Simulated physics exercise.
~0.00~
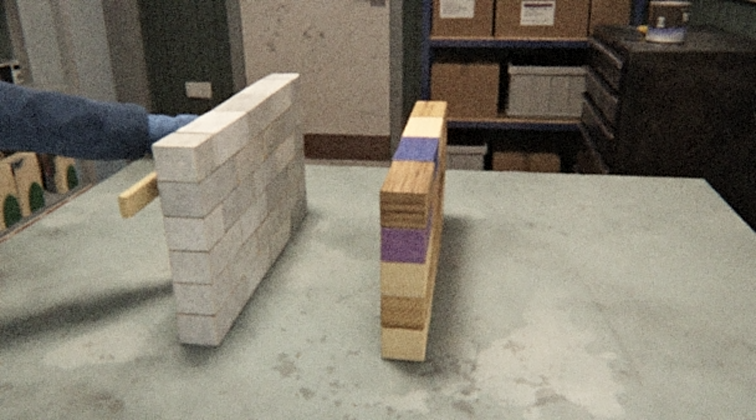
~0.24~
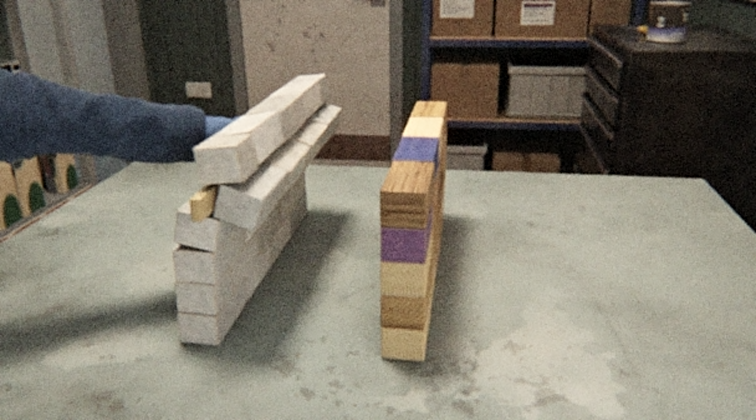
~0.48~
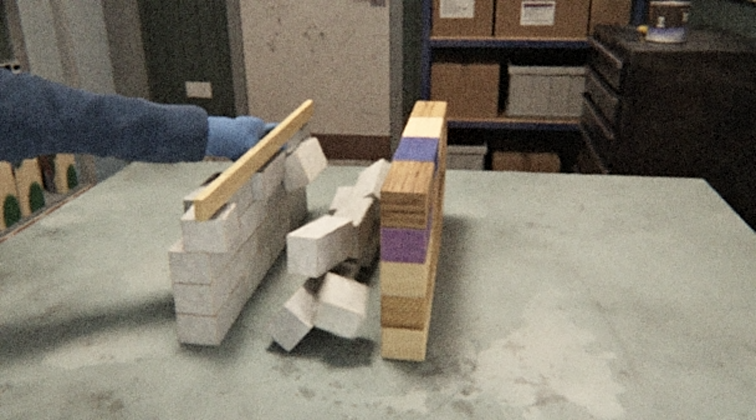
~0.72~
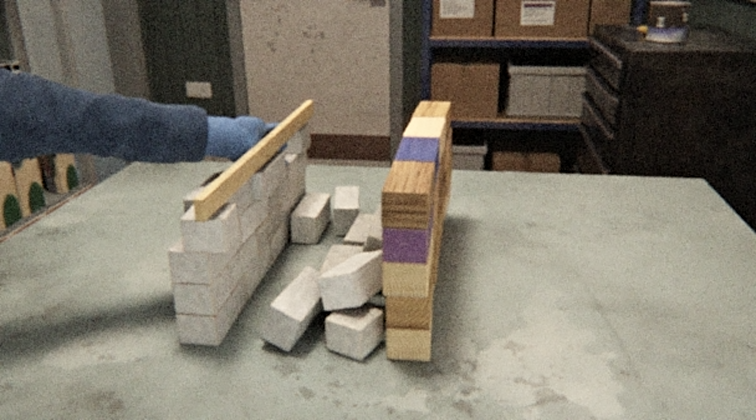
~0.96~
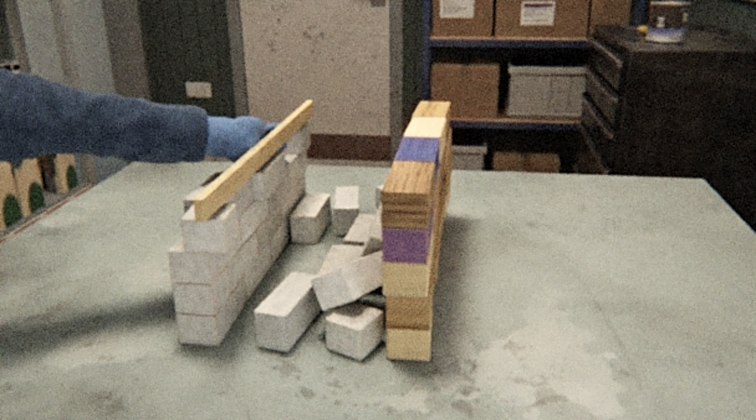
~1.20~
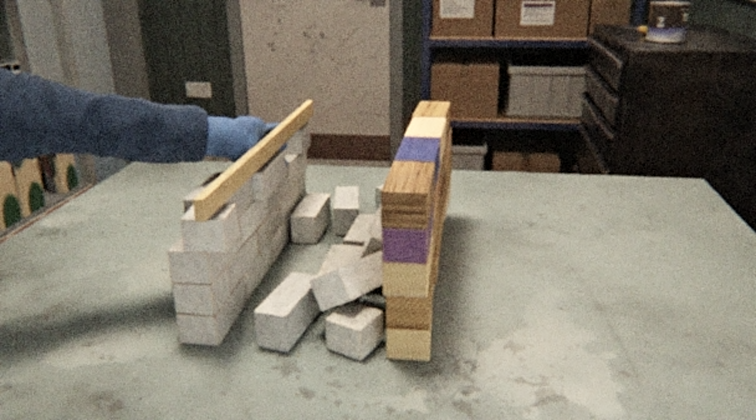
A blue-sleeved, gloved arm pushes a level wooden batten from the left on a worn grey-green tabletop in a storeroom, seen from a fixed view slightly above. Before it stands a pale wall of overlapped blocks, and to the right a wooden wall of straight-piled blocks, one blue and one purple. The batten drives into the pale wall's upper part, and its top courses tilt and slide rightward. Blocks tumble into the gap and against the wooden wall. The batten stops over the remaining lower courses, the fallen blocks settle, and the wooden wall stays standing, its coloured blocks still in place.
